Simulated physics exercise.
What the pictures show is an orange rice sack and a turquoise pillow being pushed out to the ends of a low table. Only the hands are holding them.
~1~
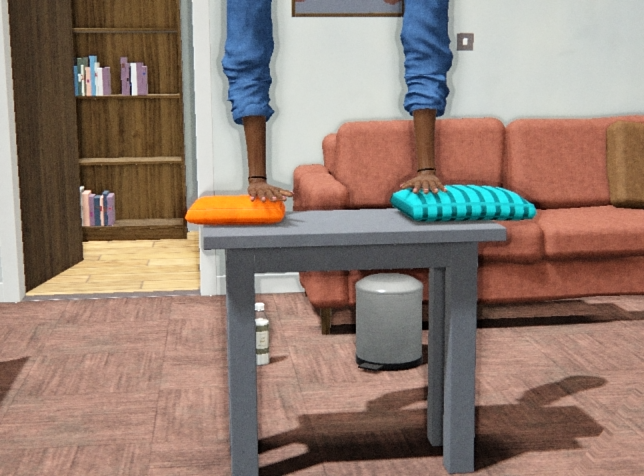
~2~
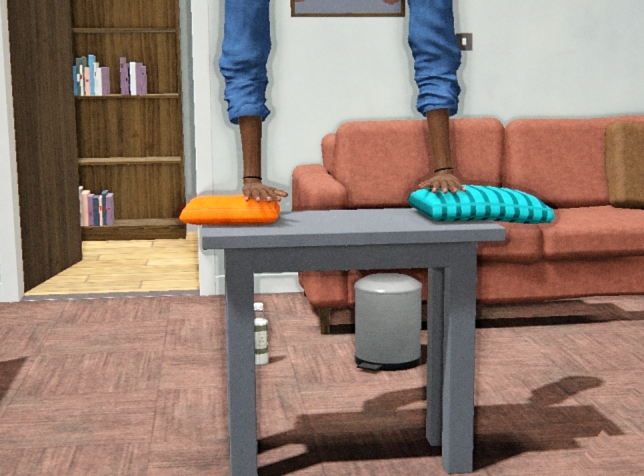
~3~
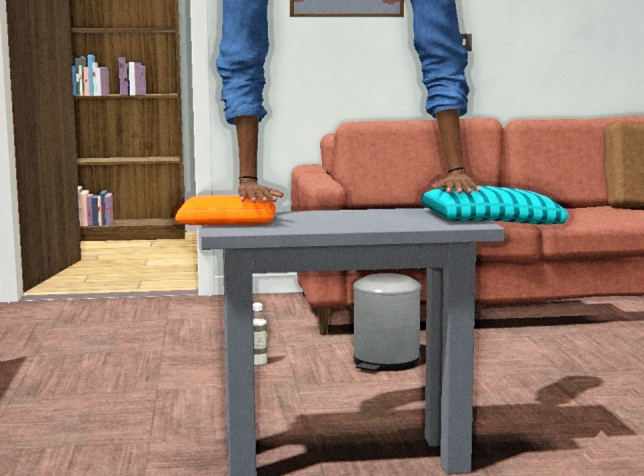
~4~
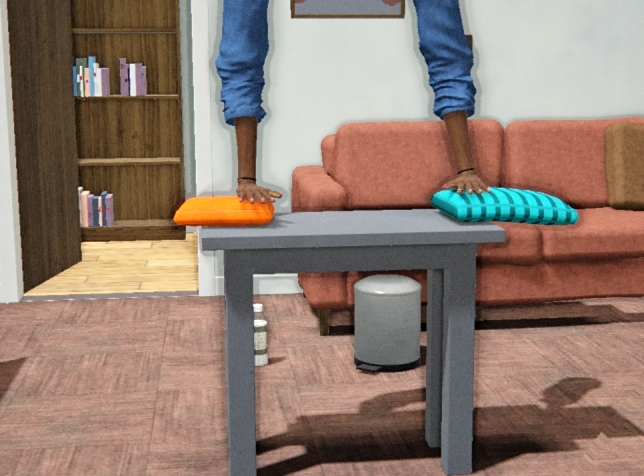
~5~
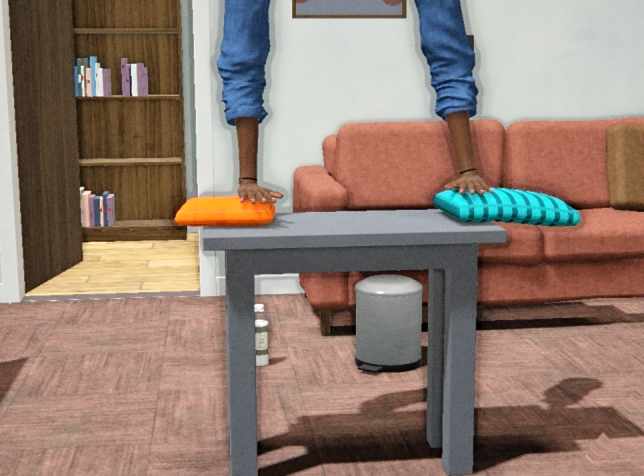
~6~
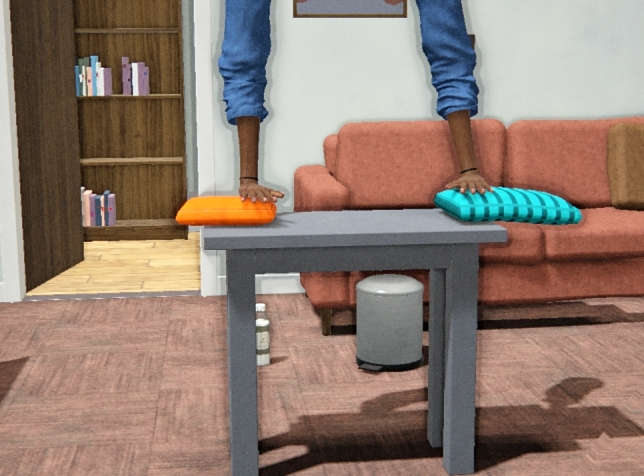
A person in blue sleeves, seen from the front with only the arms in view, presses one hand on an orange sack at the left end of a grey table and the other on a striped turquoise pillow at the right. Behind are a red sofa, a grey bin and a bookshelf through a doorway. The right hand slides the pillow outward past the edge, slowing, while the sack shifts slightly left.
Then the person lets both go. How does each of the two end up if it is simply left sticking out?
By the end, the orange rice sack is still up, the turquoise pillow has fallen off.
Then, 0.26 s after the last picture, rice sack lying still; pillow tipping outwards near (510, 229).
Then, 0.48 s after the last picture, rice sack lying still; pillow falling near (516, 335).
Then, 0.72 s after the last picture, rice sack lying still; pillow on the floor near (544, 434).
At rest, rice sack lying still; pillow on the floor near (555, 439). The orange rice sack holds its place and the turquoise pillow slumps off the end.
